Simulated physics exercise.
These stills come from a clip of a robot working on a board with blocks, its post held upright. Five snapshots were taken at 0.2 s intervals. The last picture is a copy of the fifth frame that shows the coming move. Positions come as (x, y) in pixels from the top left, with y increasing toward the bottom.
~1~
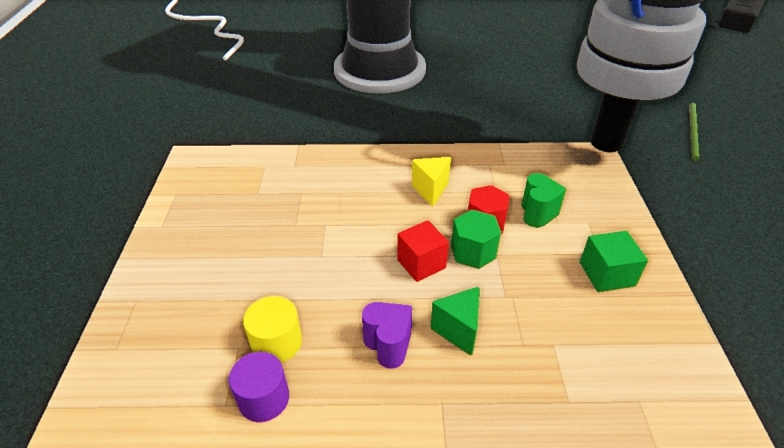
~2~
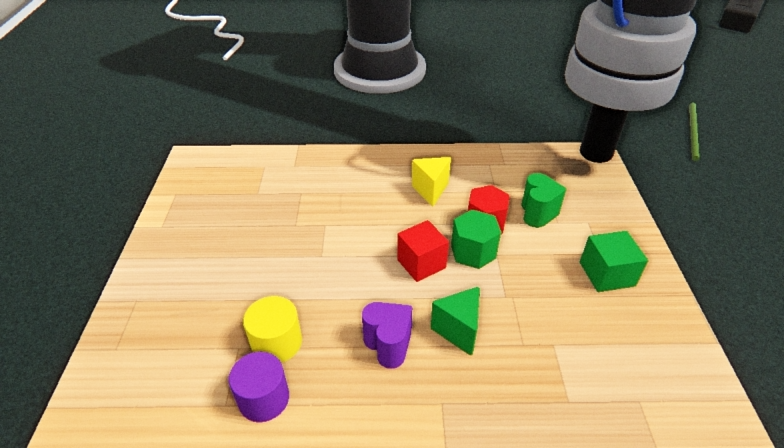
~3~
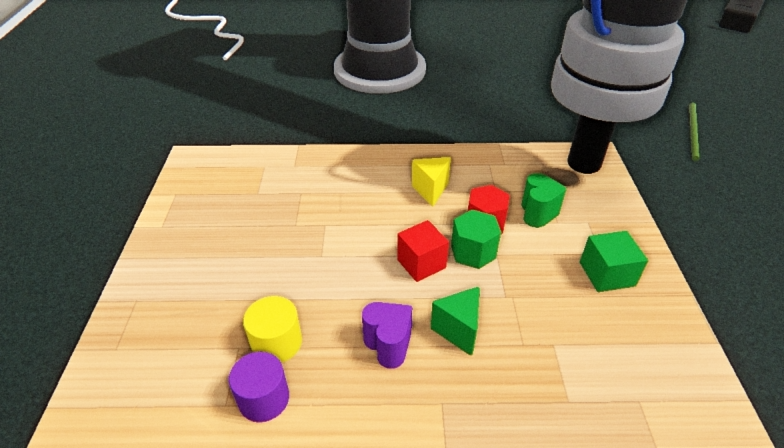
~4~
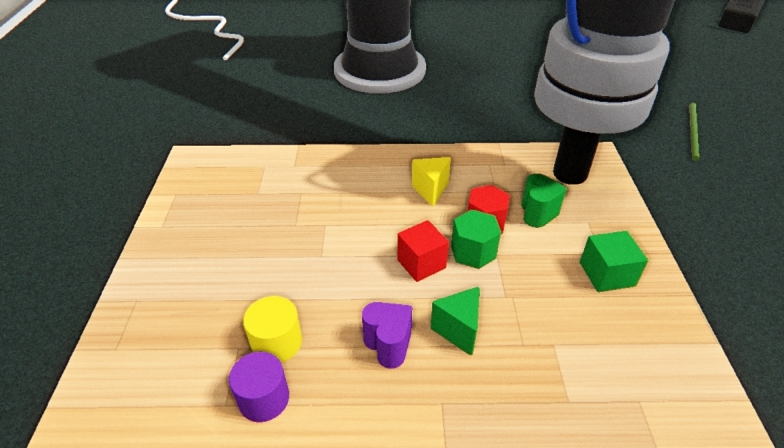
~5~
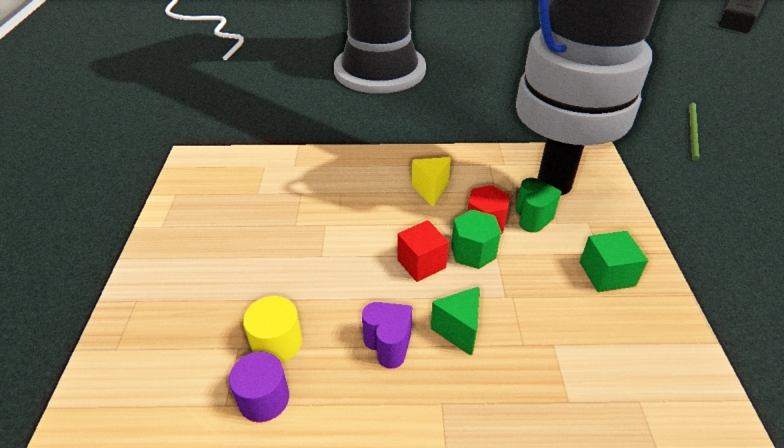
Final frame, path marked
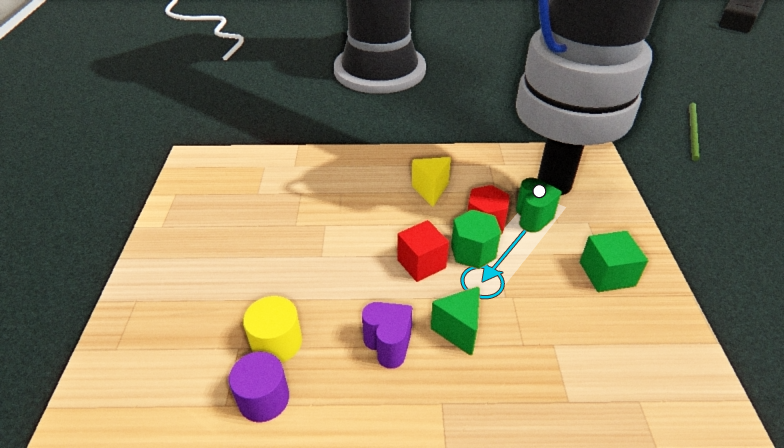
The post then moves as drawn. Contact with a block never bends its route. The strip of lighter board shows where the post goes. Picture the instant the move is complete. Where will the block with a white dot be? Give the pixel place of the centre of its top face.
It will likely be found at (467, 280).
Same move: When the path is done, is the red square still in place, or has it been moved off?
Here the red square moves off its spot.
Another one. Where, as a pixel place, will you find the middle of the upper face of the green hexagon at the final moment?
Put as a pixel place, it's (421, 268).
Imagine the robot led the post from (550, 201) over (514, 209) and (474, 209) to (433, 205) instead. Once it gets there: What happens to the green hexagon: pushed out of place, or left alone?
Somewhere new.
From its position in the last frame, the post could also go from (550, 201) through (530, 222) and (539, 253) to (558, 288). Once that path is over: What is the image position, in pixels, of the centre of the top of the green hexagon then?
When the path ends, it will be at (457, 233).
Drawn move, from (550, 201) to (483, 282); the dot is on the green heart block.
The first path, step by step. One third of the way, post at (533, 210); green hexagon at (473, 227); red hexagon at (478, 198); green heart block at (511, 215), turned 20° clockwise.
Two thirds of the way, post at (510, 238); red square at (408, 240), turned 40° clockwise; green hexagon at (450, 246), turned 15° clockwise; red hexagon at (477, 199), turned 15° clockwise; green heart block at (490, 246).
At the end, post at (485, 267); red square at (394, 240), turned 75° clockwise; green hexagon at (421, 268), turned 65° clockwise; red hexagon at (477, 199), turned 15° clockwise; green heart block at (467, 280).
